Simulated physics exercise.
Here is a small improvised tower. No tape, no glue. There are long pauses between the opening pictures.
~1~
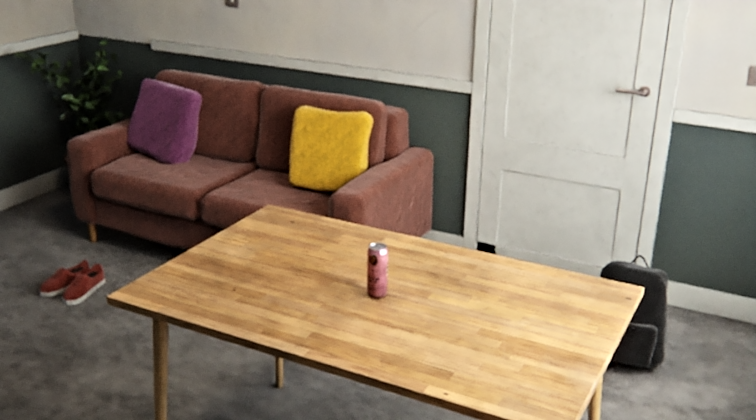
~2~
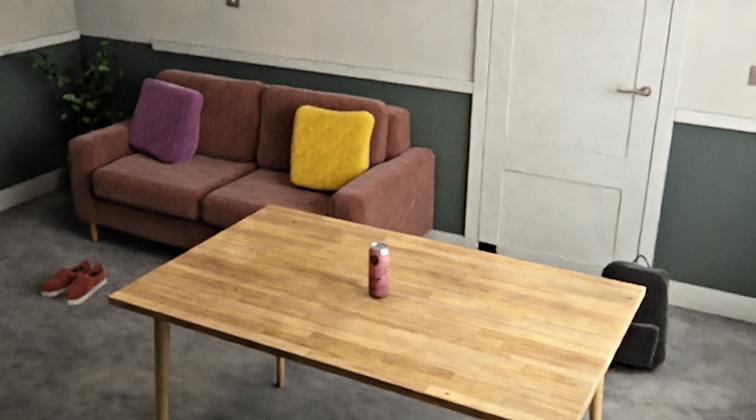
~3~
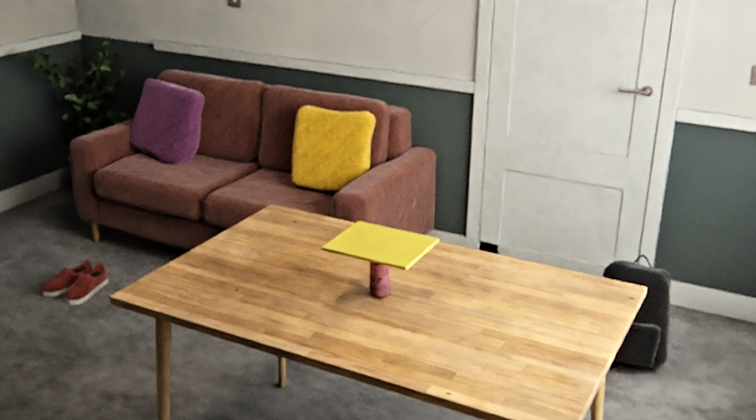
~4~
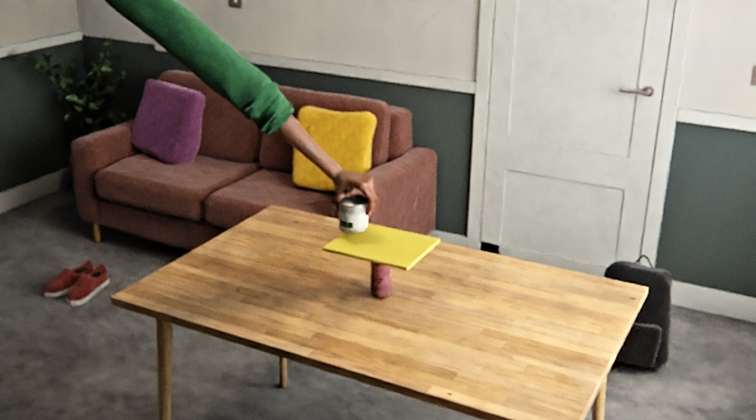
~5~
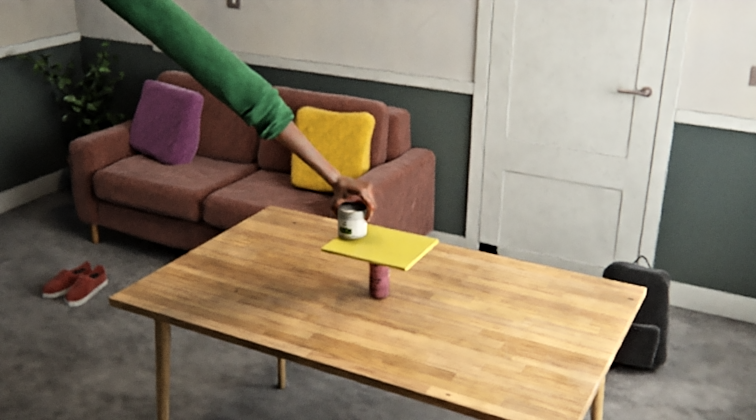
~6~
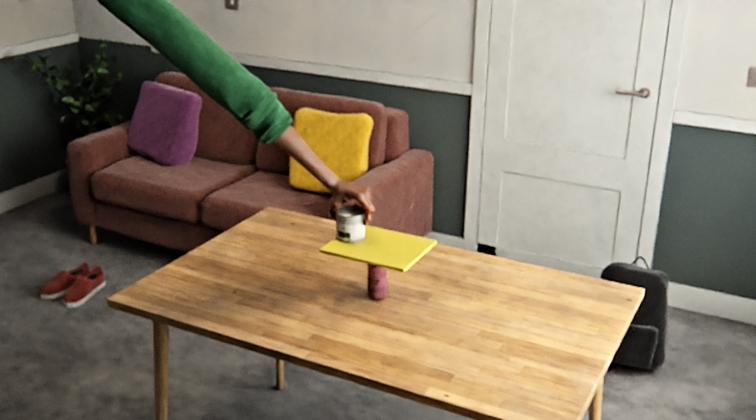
The clip shows a pink can on a wooden table, then a yellow board resting on top of it, before an arm in a green sleeve lowers a white tin onto the board's left side and keeps hold of it.
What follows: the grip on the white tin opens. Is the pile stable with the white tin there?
The stack comes apart.
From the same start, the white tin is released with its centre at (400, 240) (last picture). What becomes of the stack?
Then it gives way.
Then, 0.40 s after the last picture, white tin now fallen; yellow lid tipped 69° from how it was.
Then, 0.50 s after the last picture, yellow lid on its side.
Then, 1.00 s after the last picture, yellow lid now fallen.
By the end, fallen, white tin and yellow lid; pink can in place. The stack gives way.
